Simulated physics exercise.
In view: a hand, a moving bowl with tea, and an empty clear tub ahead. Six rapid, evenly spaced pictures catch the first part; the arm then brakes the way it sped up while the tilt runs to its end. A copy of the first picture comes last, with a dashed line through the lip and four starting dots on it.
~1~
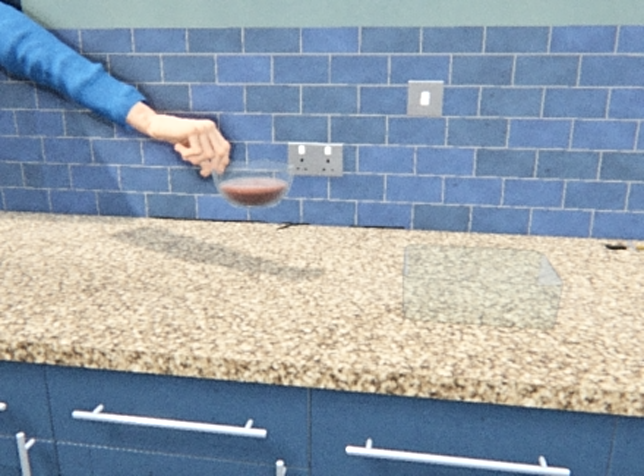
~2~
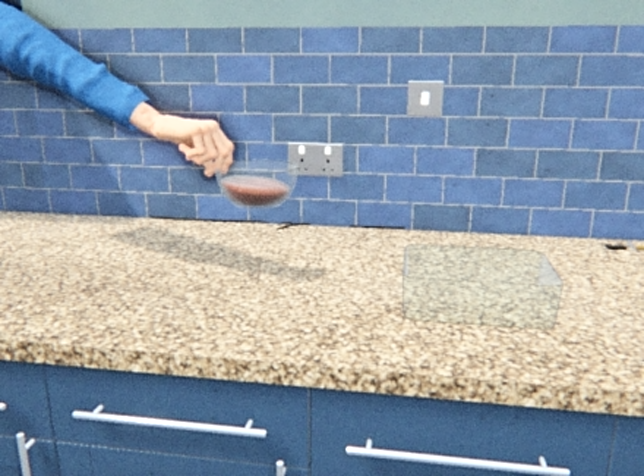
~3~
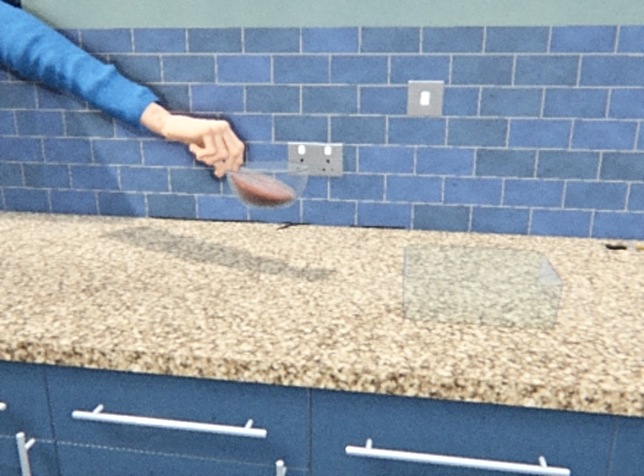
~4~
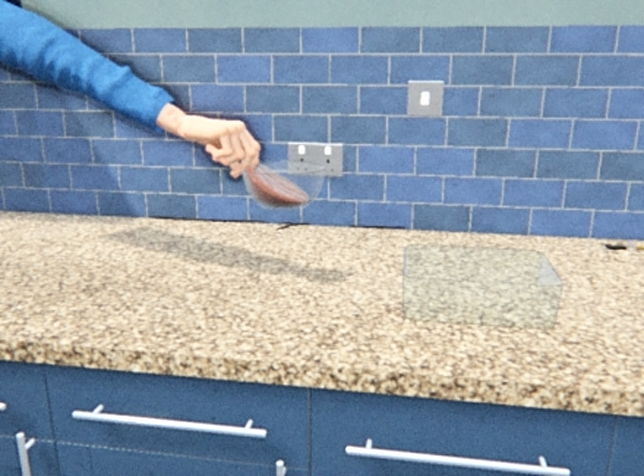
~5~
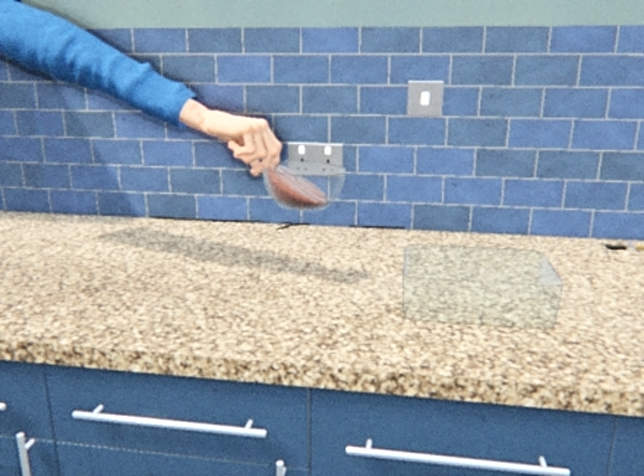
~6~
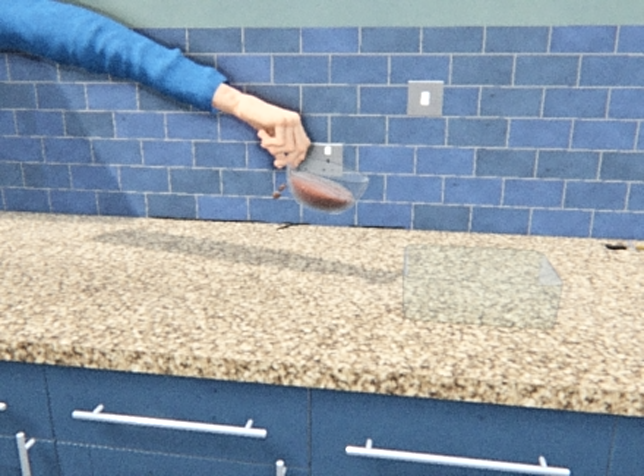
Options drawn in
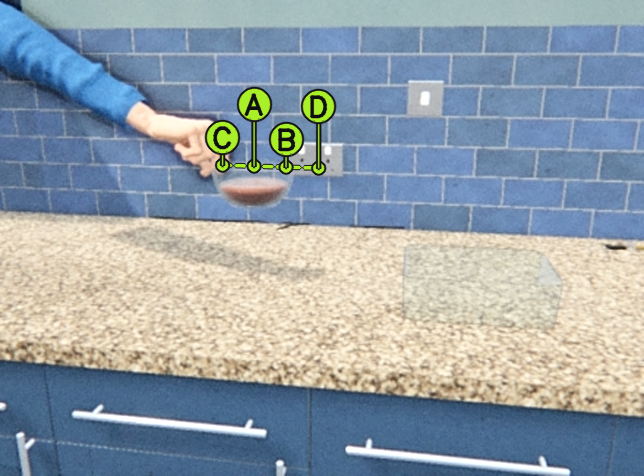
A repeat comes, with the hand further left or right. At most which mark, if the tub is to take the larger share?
A will do.
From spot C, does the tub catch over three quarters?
No, it does not.
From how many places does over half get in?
Three of the four.
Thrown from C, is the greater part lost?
Yes, that goes wrong.
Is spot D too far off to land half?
No, not at all.
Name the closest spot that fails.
C it is.
On the marked copy, A at (254, 166); B at (286, 167); C at (222, 165); D at (318, 168).
If A is chosen, about 66 % lands in the tub, 24 % falls short and 10 % goes beside or beyond.
If B is chosen, about 80 % lands in the tub, 8 % falls short and 12 % goes beside or beyond.
If C is chosen, about 31 % lands in the tub, 63 % falls short and 6 % goes beside or beyond.
If D is chosen, about 86 % lands in the tub, 8 % falls short and 6 % goes beside or beyond.
